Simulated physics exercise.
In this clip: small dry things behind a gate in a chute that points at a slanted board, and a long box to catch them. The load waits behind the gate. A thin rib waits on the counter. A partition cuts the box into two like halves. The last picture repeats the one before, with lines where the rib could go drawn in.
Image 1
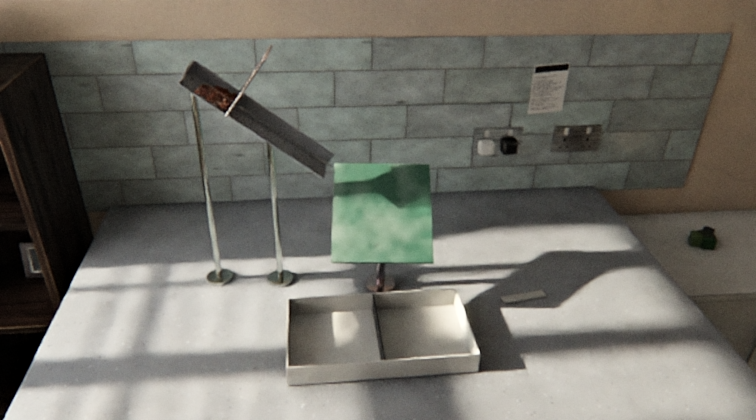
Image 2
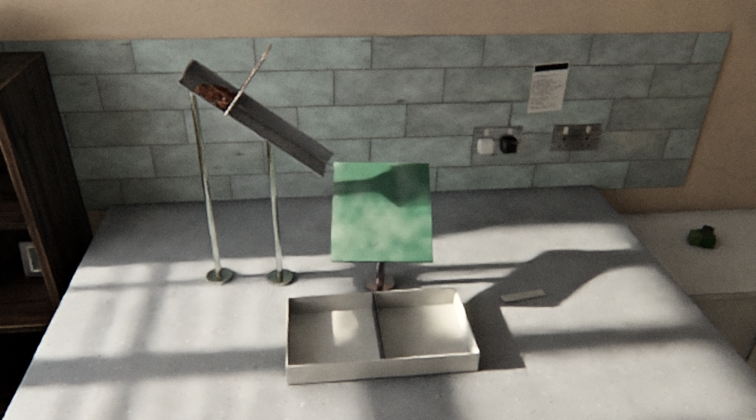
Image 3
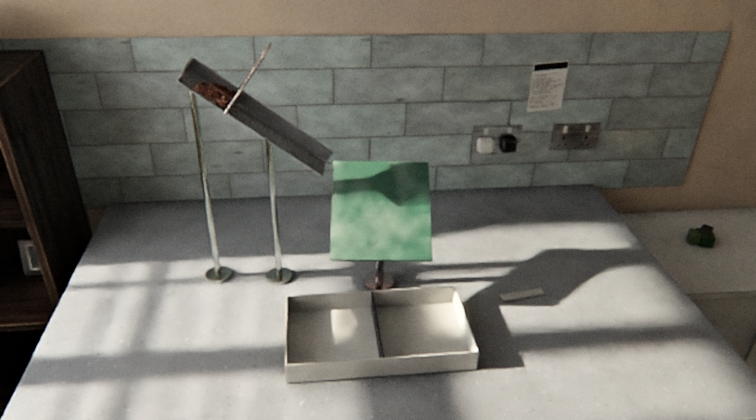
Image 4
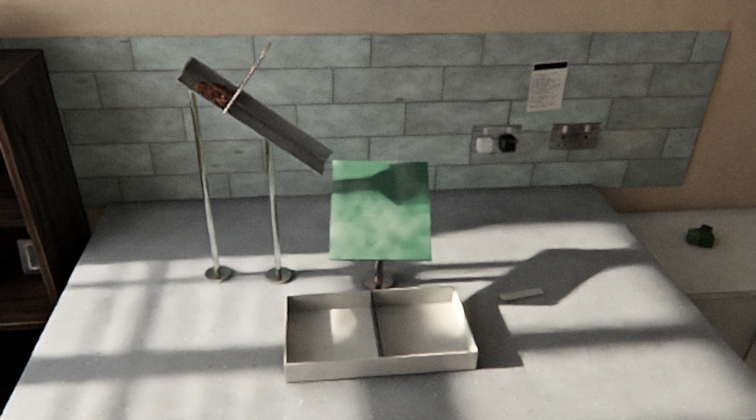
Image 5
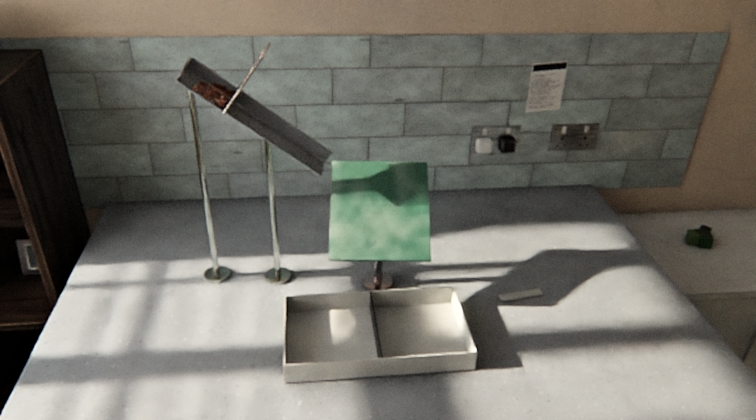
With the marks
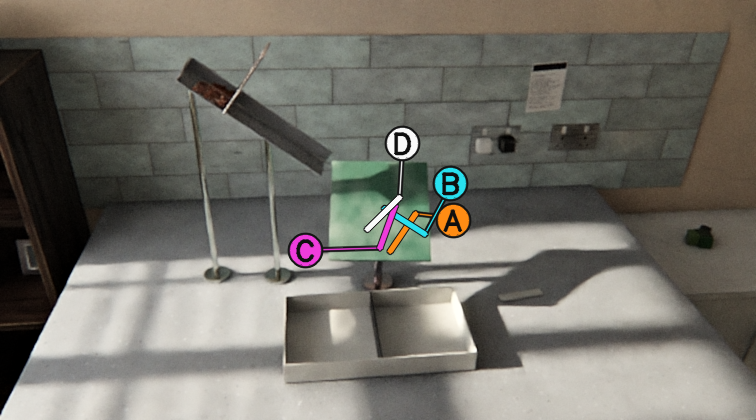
Nothing visibly moves except the view itself, which shifts almost imperceptibly, while the reddish-brown pellets stay behind the thin gate in the dark, sloping chute. Seen from slightly above, a grey counter crossed by window light and shadow stands before pale blue-green tiles with sockets. The chute rests on two slim metal stands at left, pointing toward a tilted green board behind a pale, two-part box, with a small light strip lying to the right.
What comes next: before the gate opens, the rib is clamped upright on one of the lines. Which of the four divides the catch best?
The answer is line A.
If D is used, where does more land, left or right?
More lands on the left.
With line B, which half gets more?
The right half.
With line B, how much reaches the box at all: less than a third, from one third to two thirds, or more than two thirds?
It is more than two thirds.
On the marked copy, line A from (415, 213) to (390, 251); line B from (384, 208) to (425, 234); line C from (395, 205) to (379, 247); line D from (399, 197) to (367, 229).
Choosing A, of what is caught, close to two thirds in the left half, close to a third in the right.
Choosing B, of what is caught, a small share in the left half, the bulk in the right.
Choosing C, of what is caught, all but a few in the left half, a small share in the right.
Choosing D, of what is caught, all but a few in the left half, only a few in the right.
